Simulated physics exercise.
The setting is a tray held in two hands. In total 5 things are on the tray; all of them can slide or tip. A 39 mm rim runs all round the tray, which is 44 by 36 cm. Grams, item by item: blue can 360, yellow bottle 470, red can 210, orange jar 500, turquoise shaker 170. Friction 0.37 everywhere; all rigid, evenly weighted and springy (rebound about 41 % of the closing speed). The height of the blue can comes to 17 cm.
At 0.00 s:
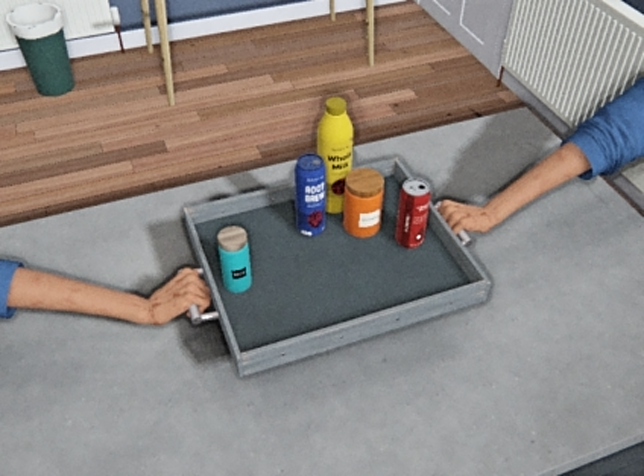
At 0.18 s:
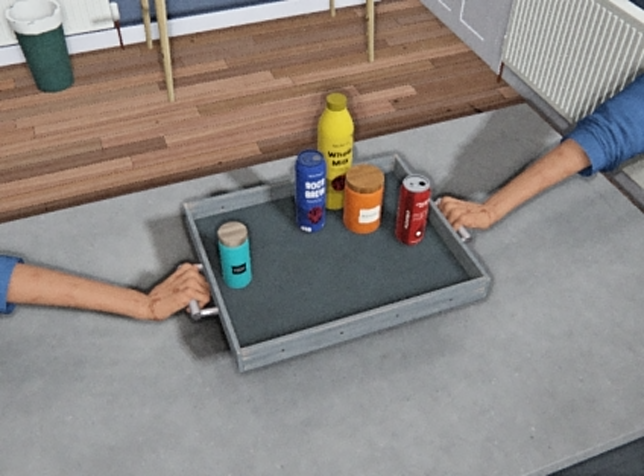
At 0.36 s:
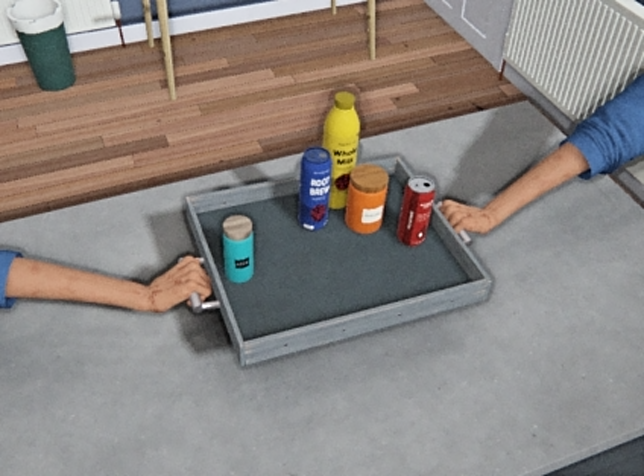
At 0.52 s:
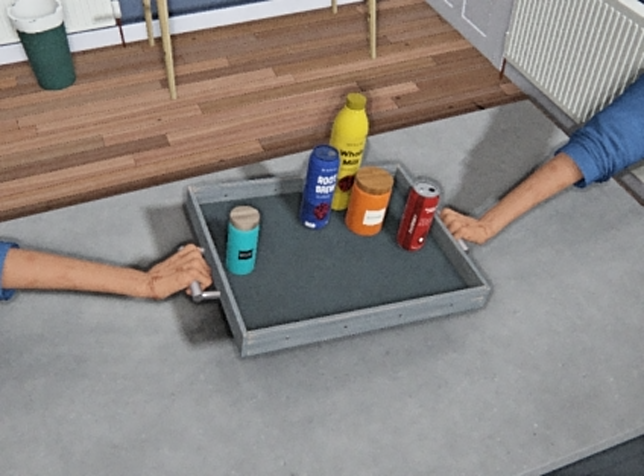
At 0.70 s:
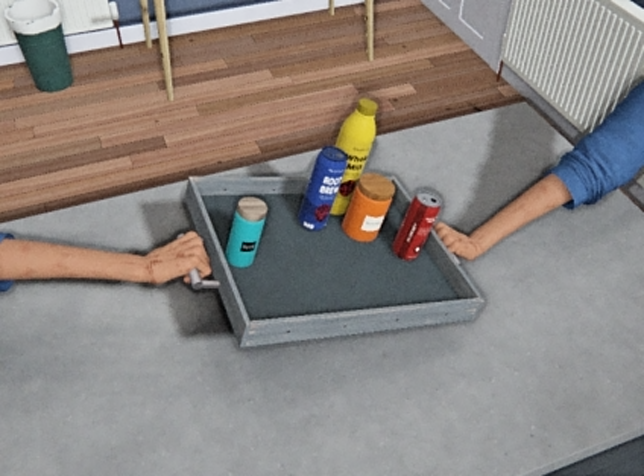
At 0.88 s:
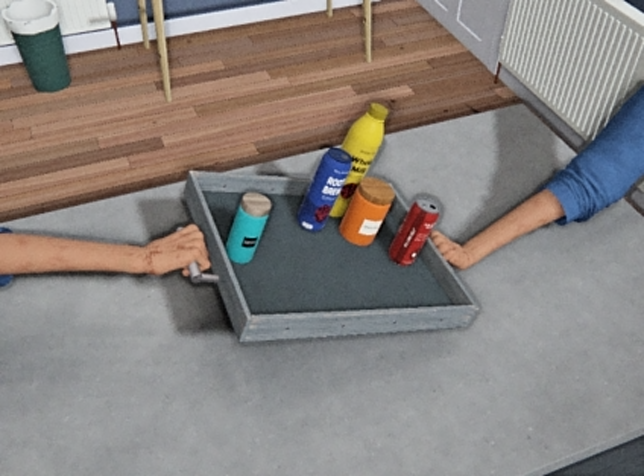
On a grey surface beside a wooden floor, two hands hold a level grey tray carrying a blue can, yellow bottle, red can, orange jar and turquoise shaker. The hands then tilt the tray gradually, right edge down, and the five items lean to the right with it, keeping their arrangement.
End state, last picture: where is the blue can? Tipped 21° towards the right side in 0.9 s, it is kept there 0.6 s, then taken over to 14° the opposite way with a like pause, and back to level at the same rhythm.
Roughly (357, 187).
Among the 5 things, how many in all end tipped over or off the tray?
I count 2.
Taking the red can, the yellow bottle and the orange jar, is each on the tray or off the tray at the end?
Well, the red can does not come off, the yellow bottle does come off, and the orange jar does not come off.
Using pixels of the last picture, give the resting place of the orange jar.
It ends up at about (403, 190).
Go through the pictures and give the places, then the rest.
In the first frame, tray level; blue can (311, 197); yellow bottle (335, 156).
In the second frame, tray level; orange jar (363, 199); turquoise shaker (235, 256).
In the third frame, tilt 4°, right edge down; yellow bottle (339, 151); red can (416, 212).
In the fourth frame, tilt 9°, right edge down; orange jar (369, 201); turquoise shaker (243, 241).
In the fifth frame, tilt 16°, right edge down; yellow bottle (349, 157); red can (416, 227).
In the sixth frame, tilt 20°, right edge down; blue can (324, 191); orange jar (366, 212).
By 1.28 s, tilt 21°, right edge down; yellow bottle now off the tray; blue can rocked 37° off its seat near (352, 187); orange jar 5 cm from its spot.
By 1.68 s, tilt 20°, right edge down; blue can on its side near (368, 209); orange jar 9 cm from its spot; turquoise shaker 7 cm from its spot.
By 2.48 s, tilt 14°, left edge down; blue can on its side near (358, 177); turquoise shaker 10 cm from its spot; orange jar 9 cm from its spot.
When it is over (4.5 s), off the tray, yellow bottle; lying over on the tray, blue can; not toppled but over 5 cm from the start, orange jar and turquoise shaker; red can within 5 cm of the start. End places, in pixels of the last picture, blue can near (357, 187).
